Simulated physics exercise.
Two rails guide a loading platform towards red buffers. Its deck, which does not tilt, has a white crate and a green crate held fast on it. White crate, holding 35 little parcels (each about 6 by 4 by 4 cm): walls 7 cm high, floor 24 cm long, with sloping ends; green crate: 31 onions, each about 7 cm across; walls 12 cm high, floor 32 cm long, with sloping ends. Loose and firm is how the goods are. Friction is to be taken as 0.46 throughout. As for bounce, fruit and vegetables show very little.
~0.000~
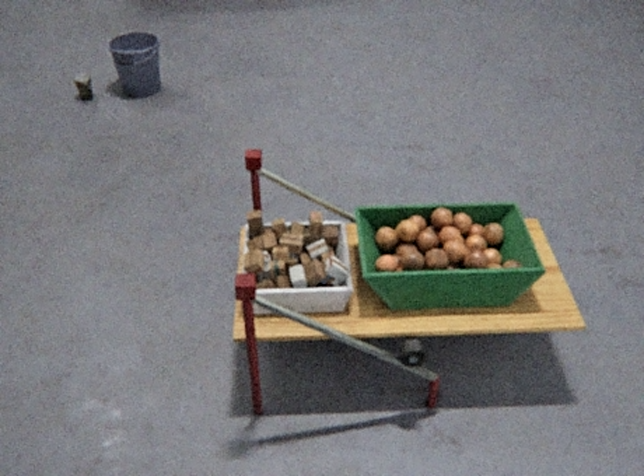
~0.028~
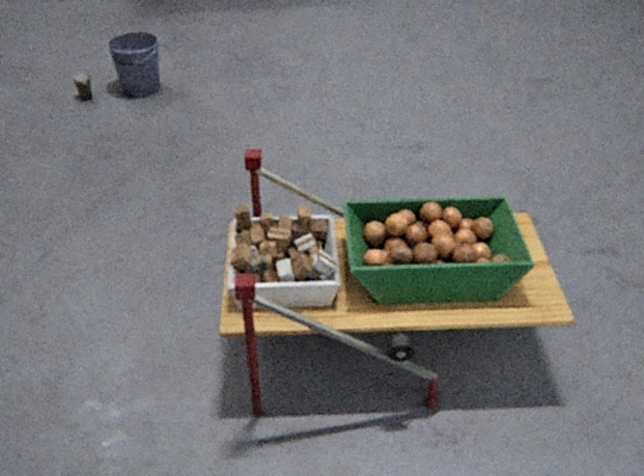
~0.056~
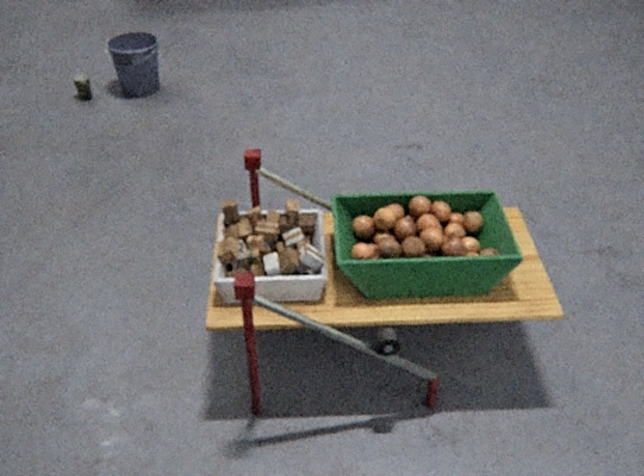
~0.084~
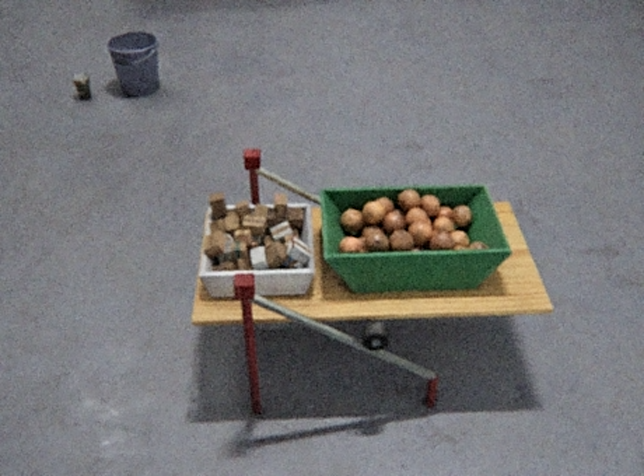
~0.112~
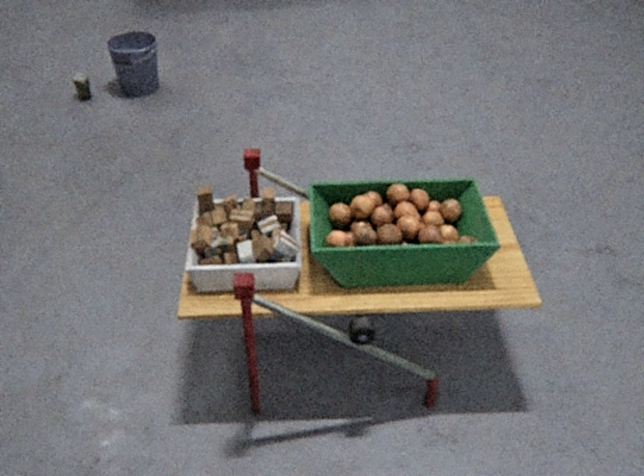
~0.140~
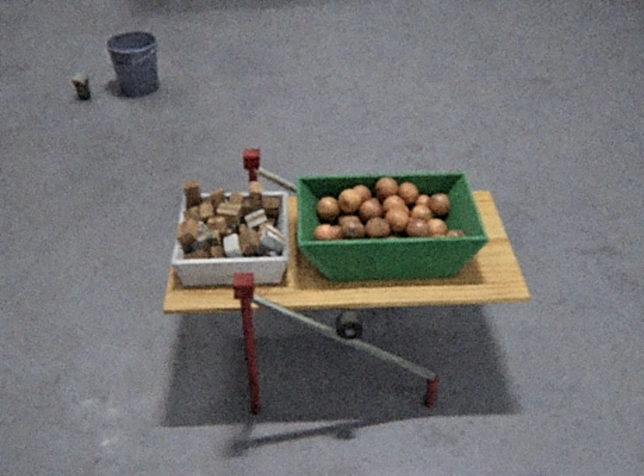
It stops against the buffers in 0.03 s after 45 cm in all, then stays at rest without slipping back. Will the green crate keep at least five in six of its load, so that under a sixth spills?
Yes, less than a sixth spills.
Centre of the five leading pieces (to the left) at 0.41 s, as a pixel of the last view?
Close to (97, 179) in the last view.
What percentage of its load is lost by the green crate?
I'd say close to 5 per cent, give or take.
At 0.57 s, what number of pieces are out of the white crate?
Roughly, out by then: White crate 4.
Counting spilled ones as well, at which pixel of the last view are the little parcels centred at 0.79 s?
Near (142, 198).
After 0.29 s, braking begins.
After 0.41 s, 2 of 35 out of the white crate and 0 of 31 out of the green crate.
After 0.57 s, 4 of 35 out of the white crate and 0 of 31 out of the green crate.
After 0.79 s, 5 of 35 out of the white crate and 1 of 31 out of the green crate.
Outcome (at 1.34 s), 5 of 35 out of the white crate and 1 of 31 out of the green crate. Asked share, 1 of 31, 3 per cent.
